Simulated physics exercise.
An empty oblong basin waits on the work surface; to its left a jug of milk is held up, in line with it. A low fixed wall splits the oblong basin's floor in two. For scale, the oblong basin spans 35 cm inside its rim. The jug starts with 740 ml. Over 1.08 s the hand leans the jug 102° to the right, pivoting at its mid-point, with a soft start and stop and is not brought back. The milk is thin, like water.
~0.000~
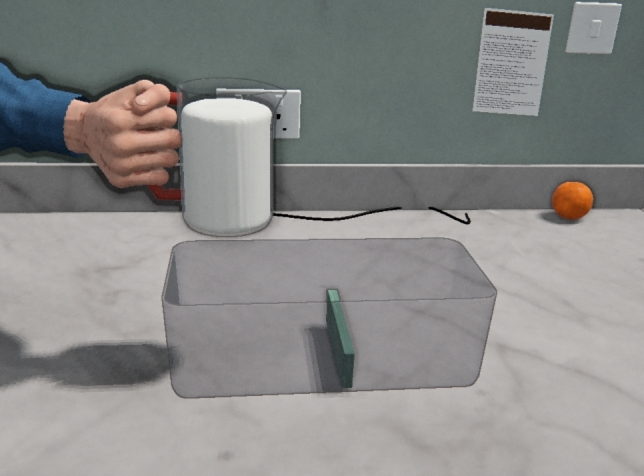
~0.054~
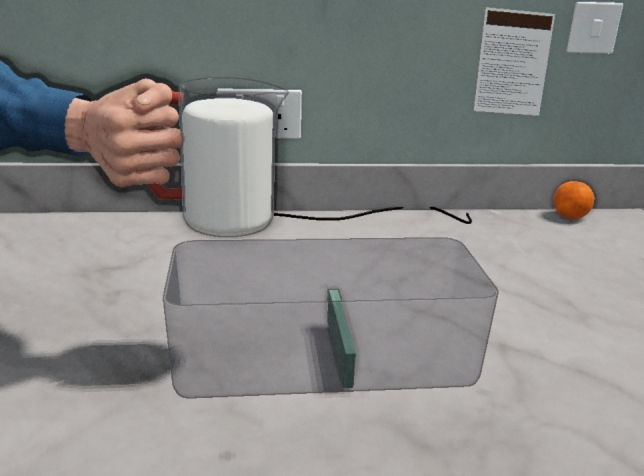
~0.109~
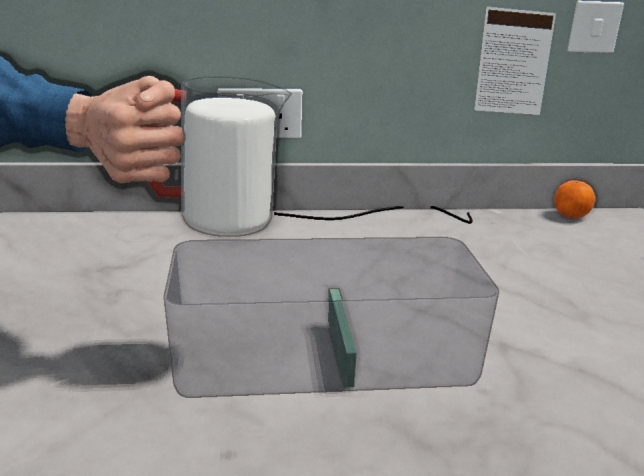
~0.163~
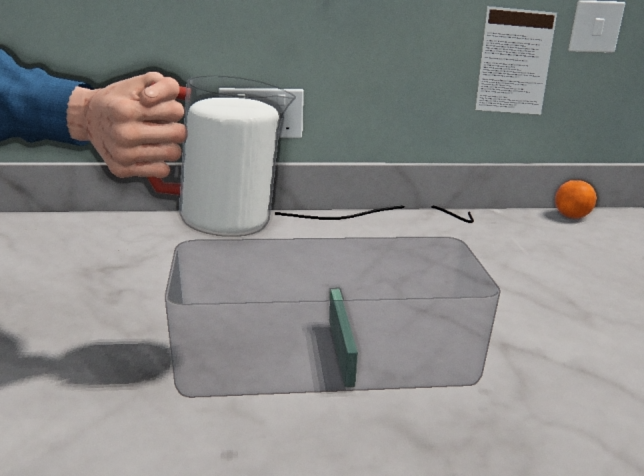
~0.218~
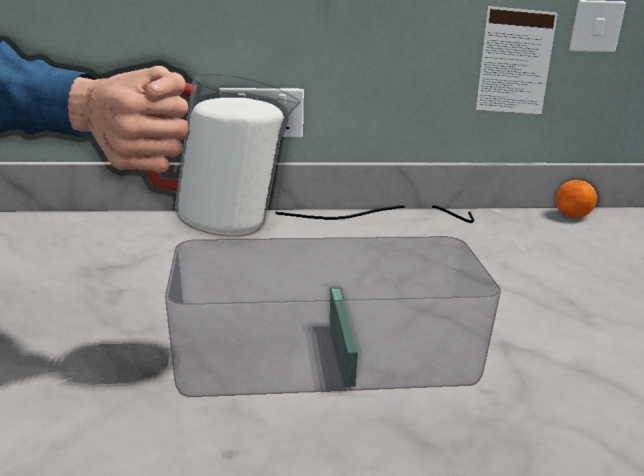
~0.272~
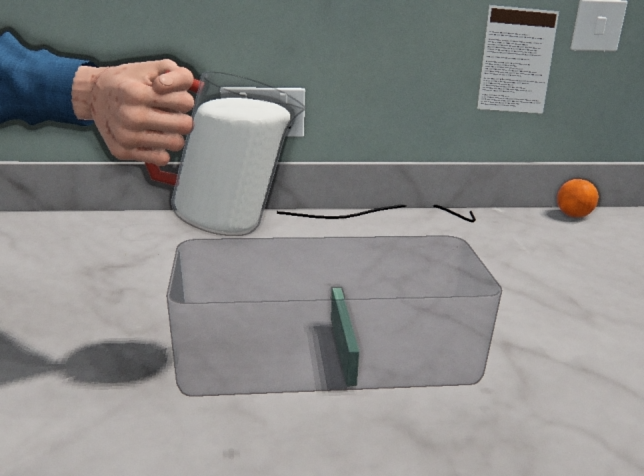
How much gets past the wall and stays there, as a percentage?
The far part has some 89 per cent.
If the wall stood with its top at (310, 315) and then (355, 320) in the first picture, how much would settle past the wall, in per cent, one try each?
In turn about 95 and 65 per cent.
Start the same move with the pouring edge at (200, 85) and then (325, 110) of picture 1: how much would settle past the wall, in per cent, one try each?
First 5, then 95 per cent.
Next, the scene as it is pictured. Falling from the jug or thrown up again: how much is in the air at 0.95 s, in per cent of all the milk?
Some 18 per cent.
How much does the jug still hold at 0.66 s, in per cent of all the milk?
Near 86 in a hundred.
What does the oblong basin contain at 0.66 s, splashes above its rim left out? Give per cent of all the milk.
Near 3 in a hundred.
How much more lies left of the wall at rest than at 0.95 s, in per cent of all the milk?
Near 8 in a hundred.
By 0.66 s the tilt is 69° and 86 per cent is still to pour, 0 is left of the wall and 3 right of it.
By 0.95 s the tilt is 99° and 43 per cent is still to pour, 1 is left of the wall and 37 right of it.
By 1.25 s the tilt is 102° and 9 per cent is still to pour, 4 is left of the wall and 81 right of it.
By 1.58 s the tilt is 102° and 1 per cent is still to pour, 8 is left of the wall and 89 right of it.
At rest 10 per cent lies left of the wall, 89 right of it and 1 outside.
